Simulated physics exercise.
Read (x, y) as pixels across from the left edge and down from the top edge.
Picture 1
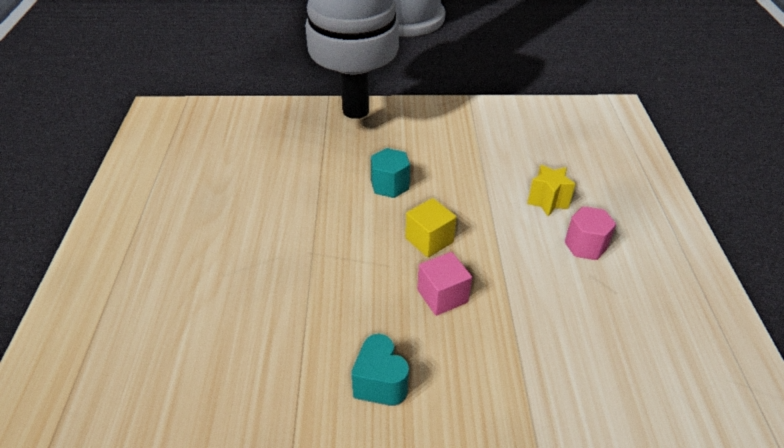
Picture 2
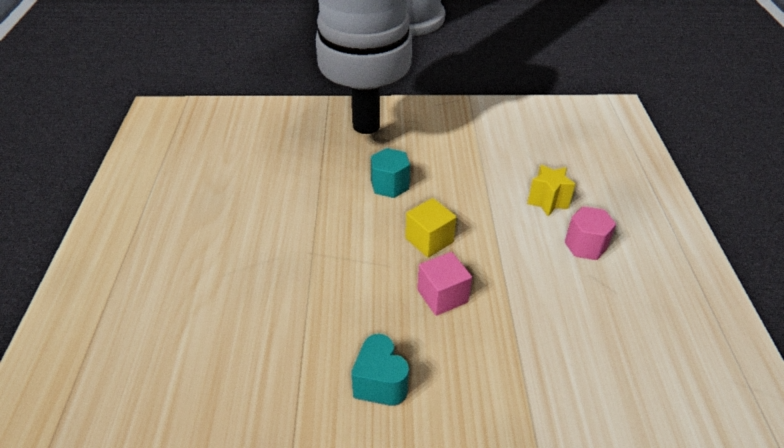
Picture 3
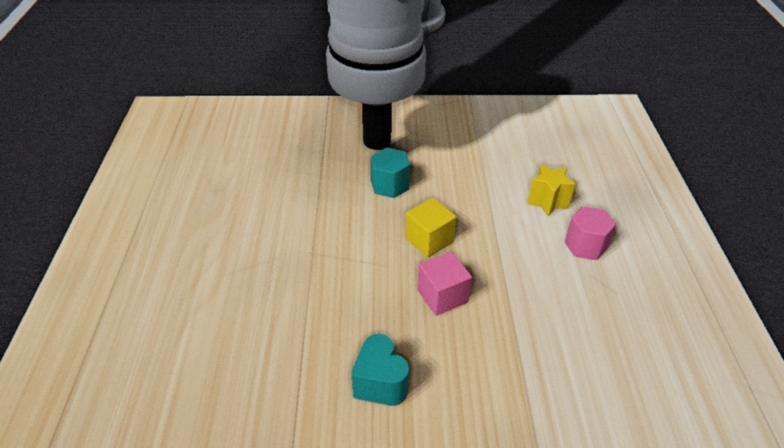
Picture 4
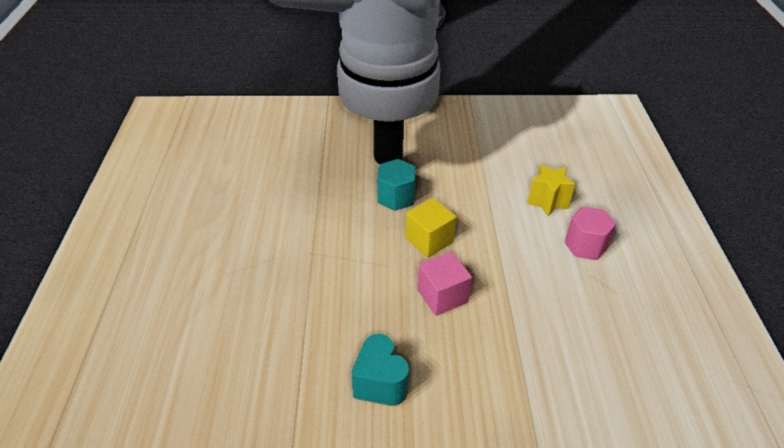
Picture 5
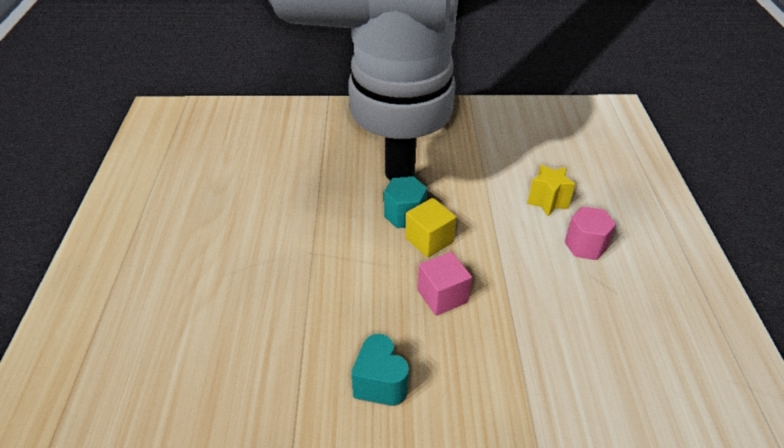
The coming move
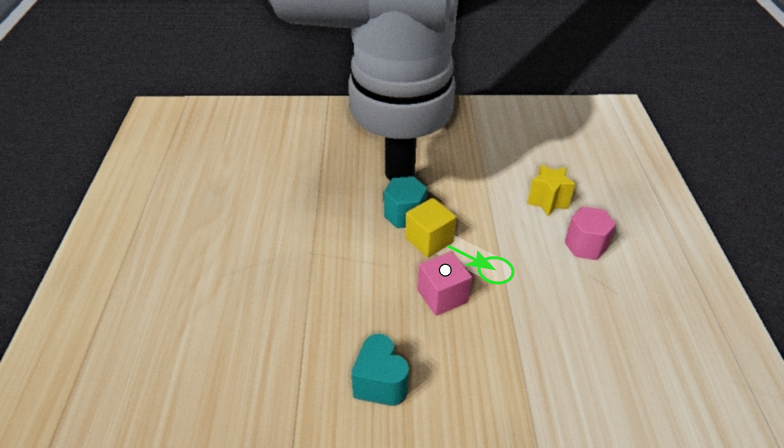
On a wooden board, a robot arm pushes the teal block toward the yellow cube.
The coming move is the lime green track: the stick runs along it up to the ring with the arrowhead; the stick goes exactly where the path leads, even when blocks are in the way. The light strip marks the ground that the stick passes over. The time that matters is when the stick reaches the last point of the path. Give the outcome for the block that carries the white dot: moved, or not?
Shifted out of place.
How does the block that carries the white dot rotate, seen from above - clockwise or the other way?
From above, it turns clockwise.
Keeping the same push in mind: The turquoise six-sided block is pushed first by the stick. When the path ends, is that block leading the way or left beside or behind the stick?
It is gone from the front.
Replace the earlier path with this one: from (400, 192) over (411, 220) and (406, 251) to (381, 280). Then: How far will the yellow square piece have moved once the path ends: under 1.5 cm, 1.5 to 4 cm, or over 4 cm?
Offset: 1.5 to 4 cm.
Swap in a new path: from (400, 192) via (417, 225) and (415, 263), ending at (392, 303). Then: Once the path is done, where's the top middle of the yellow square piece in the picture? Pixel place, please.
Put as a pixel place, it's (455, 238).
The line goes from (400, 192) via (417, 222) and (452, 248), ending at (496, 270); the dot is on the pink square piece.
On the path given first. One third of the way, stick at (418, 204); turquoise six-sided block at (407, 221), turned 20° clockwise; yellow square piece at (446, 232), turned 15° anticlockwise.
Two thirds of the way, stick at (454, 230); turquoise six-sided block at (407, 230), turned 45° clockwise; yellow square piece at (472, 252), turned 20° anticlockwise; pink square piece at (450, 280), turned 35° clockwise.
At the end, stick at (500, 252); turquoise six-sided block at (407, 230), turned 45° clockwise; yellow square piece at (501, 272), turned 45° clockwise; pink square piece at (452, 283), turned 50° clockwise.
